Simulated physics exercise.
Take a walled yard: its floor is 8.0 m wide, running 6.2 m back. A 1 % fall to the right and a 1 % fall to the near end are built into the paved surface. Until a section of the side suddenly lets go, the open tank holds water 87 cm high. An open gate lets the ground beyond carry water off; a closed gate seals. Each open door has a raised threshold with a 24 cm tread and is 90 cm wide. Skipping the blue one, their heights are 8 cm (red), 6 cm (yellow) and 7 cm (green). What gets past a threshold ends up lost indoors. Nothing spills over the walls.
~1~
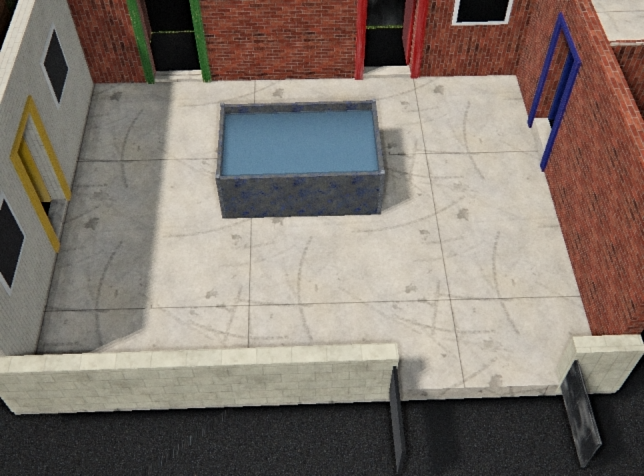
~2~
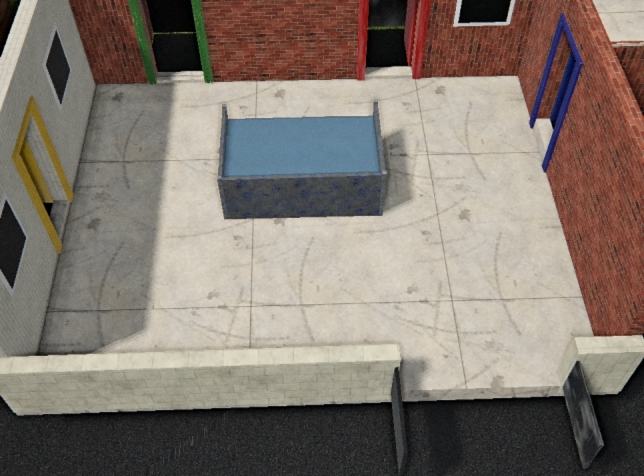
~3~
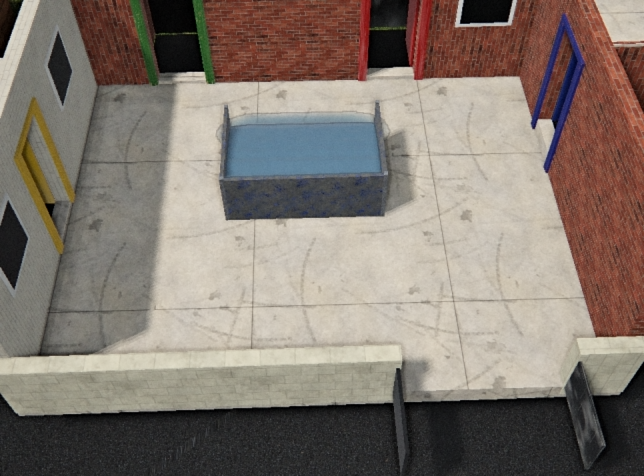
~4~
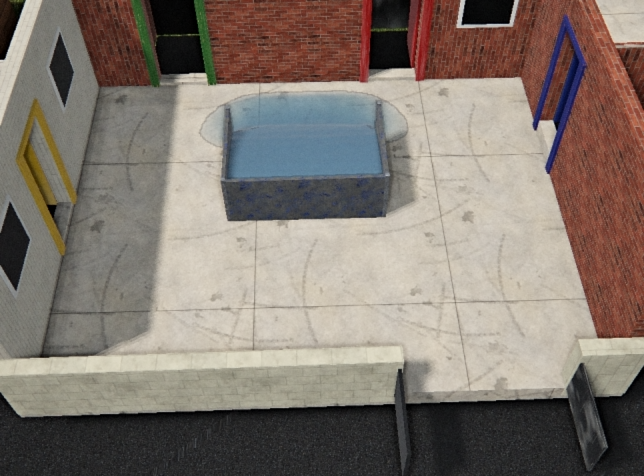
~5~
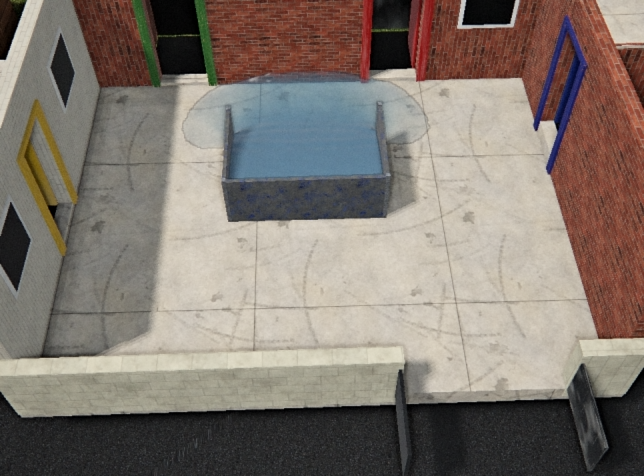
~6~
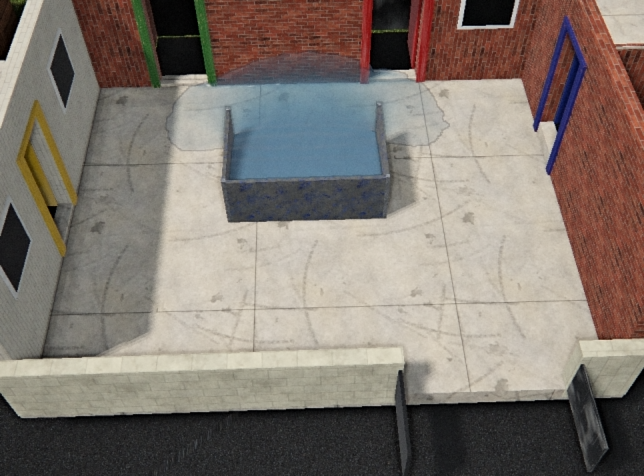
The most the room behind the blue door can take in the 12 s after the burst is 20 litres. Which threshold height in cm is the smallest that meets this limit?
A height of roughly 14.5 cm.
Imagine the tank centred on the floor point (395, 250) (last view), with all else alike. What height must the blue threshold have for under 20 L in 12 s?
At least roughly 11.5 cm high.
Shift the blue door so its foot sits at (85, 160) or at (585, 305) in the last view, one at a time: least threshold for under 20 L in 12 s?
About 12.0 cm, then about 9.5 cm.
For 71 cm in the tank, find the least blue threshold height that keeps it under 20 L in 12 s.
Something near 12.0 cm should do.
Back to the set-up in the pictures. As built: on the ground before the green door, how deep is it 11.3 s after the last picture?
A ruler would read roughly 1.5 cm.
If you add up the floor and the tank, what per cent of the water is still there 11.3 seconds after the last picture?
What remains is some 68 per cent of the water.
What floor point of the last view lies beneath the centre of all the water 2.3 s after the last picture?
Centre of mass: About (306, 132) px.
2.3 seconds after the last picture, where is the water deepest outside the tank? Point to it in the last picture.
Around pixel (522, 94).
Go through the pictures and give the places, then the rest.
In the first picture, the open tank at (299, 141) is whole and still, 87 cm deep; the blue door at (550, 103) is dry.
In the second picture, the front is at a hidden place, 0.3 m from the gap on the far side; 0.6 m2 of floor is wet, 87 cm left at the back.
In the third picture, the front is at a hidden place, 0.8 m from the gap on the far side; 2.0 m2 of floor is wet, 81 cm left at the back.
In the fourth picture, the front is at (256, 96), 1.4 m from the gap on the far side; 4.1 m2 of floor is wet, 74 cm left at the back.
In the fifth picture, the front is at (383, 81), 1.7 m from the gap on the far side; 6.4 m2 of floor is wet, 72 cm left at the back.
In the sixth picture, water pours out on the far side and has run 1.9 m, to (389, 72); about 13 cm deep outside, 65 cm at the back; the blue door at (556, 107), 4.2 m from the gap, is still 1.9 m from the nearest water.
Then, 0.7 s after the last picture water covers 20 % of the floor, deepest (57 cm) near (291, 86); it has not reached the blue door.
Then, 2.3 s after the last picture water covers 45 % of the floor, deepest (34 cm) near (522, 94); 22 cm at the blue door, 0 litres in over its 25 cm threshold.
Then, 11.3 s after the last picture water covers 95 % of the floor, deepest (15 cm) near (603, 372); 7 cm at the blue door, 0 litres in over its 25 cm threshold.
At the blue door as built, the water peaked near 22 cm, 2.3 s after the last picture.
Run again over the same 12 s with other heights there, 30 litres in over 13 cm, 7 litres over 18 cm. The limit of 20 litres is kept from about 14.5 cm up.
